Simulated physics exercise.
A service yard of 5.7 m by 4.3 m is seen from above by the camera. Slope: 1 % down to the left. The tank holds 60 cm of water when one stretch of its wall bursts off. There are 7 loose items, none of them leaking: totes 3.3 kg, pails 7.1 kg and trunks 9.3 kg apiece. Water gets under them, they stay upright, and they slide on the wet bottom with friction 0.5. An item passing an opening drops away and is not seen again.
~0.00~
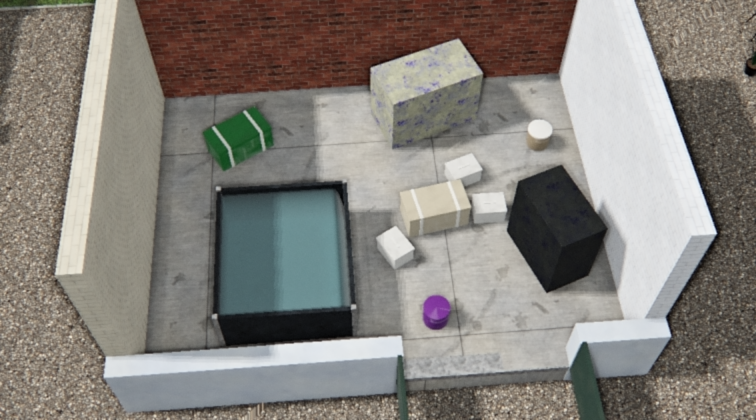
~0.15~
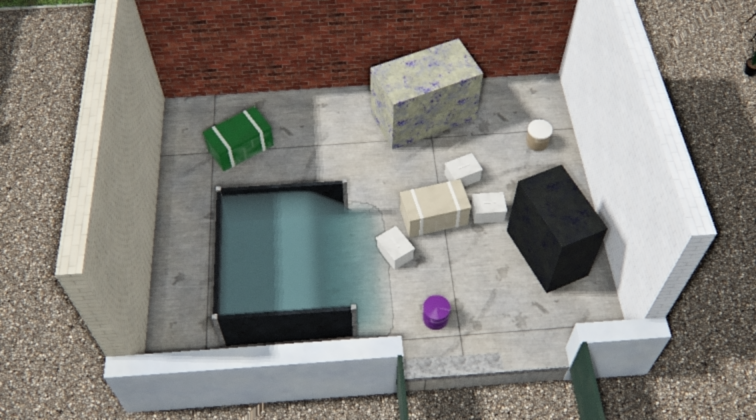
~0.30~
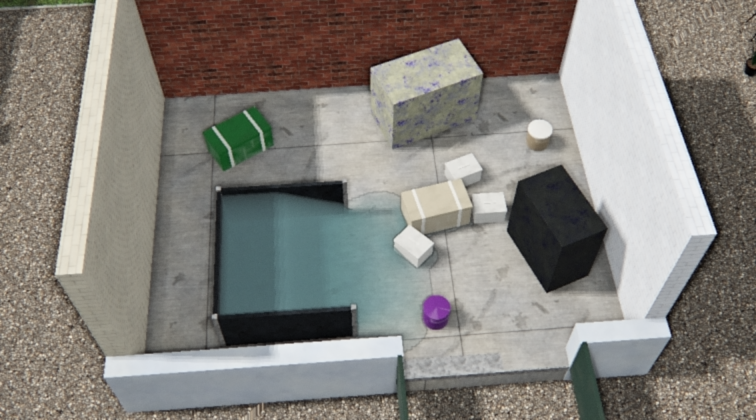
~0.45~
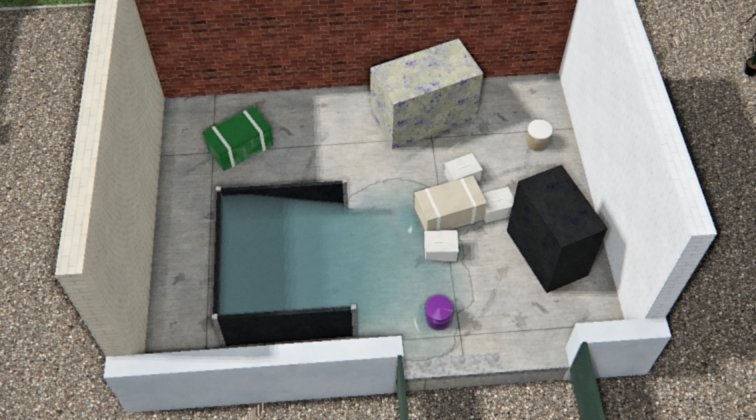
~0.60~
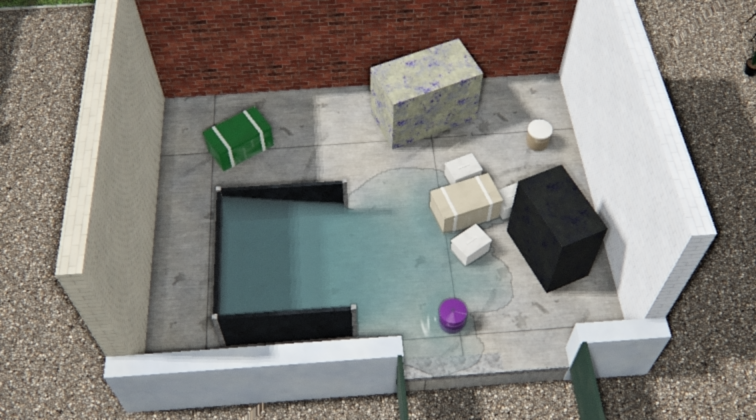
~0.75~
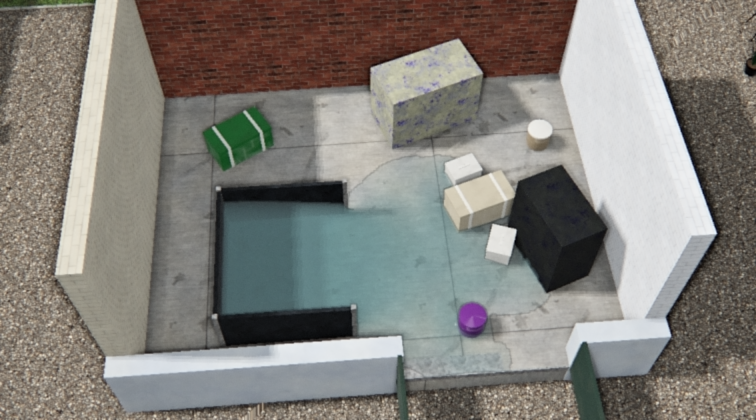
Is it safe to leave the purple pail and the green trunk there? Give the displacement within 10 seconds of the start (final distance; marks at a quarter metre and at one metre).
Once settled, the purple pail lies far from the start and the green trunk lies a bit from the start.
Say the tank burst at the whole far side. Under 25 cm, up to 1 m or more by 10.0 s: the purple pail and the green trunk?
Then the purple pail barely shifts, the green trunk travels far.
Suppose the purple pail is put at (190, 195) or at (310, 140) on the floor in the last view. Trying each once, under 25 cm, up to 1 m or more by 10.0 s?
First it remains in place, then it remains in place.
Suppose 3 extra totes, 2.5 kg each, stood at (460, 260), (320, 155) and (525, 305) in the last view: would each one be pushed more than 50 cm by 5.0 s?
Answers, first to last: Exceeding, not exceeding, exceeding.
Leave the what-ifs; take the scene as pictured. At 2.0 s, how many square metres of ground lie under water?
Flooded: Near 14 m2.
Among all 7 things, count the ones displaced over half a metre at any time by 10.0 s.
It adds up to 7.
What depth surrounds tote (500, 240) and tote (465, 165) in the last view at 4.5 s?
Close to 5 and 18 centimetres.
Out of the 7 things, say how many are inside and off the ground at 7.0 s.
Just then, the number is 4.
After 2.0 s the purple pail has gone out; the green trunk is near (237, 130), 0.0 m from its start, aground; 1 of 7 are out; 4 afloat.
After 4.5 s the purple pail has gone out; the green trunk is near (237, 130), 0.0 m from its start, aground; 1 of 7 are out; 5 afloat.
After 7.0 s the purple pail has gone out; the green trunk is near (234, 128), 0.1 m from its start, aground; 1 of 7 are out; 4 afloat.
After 10.0 s the purple pail has gone out; the green trunk is near (213, 95), 0.7 m from its start, afloat; 1 of 7 are out; 5 afloat.
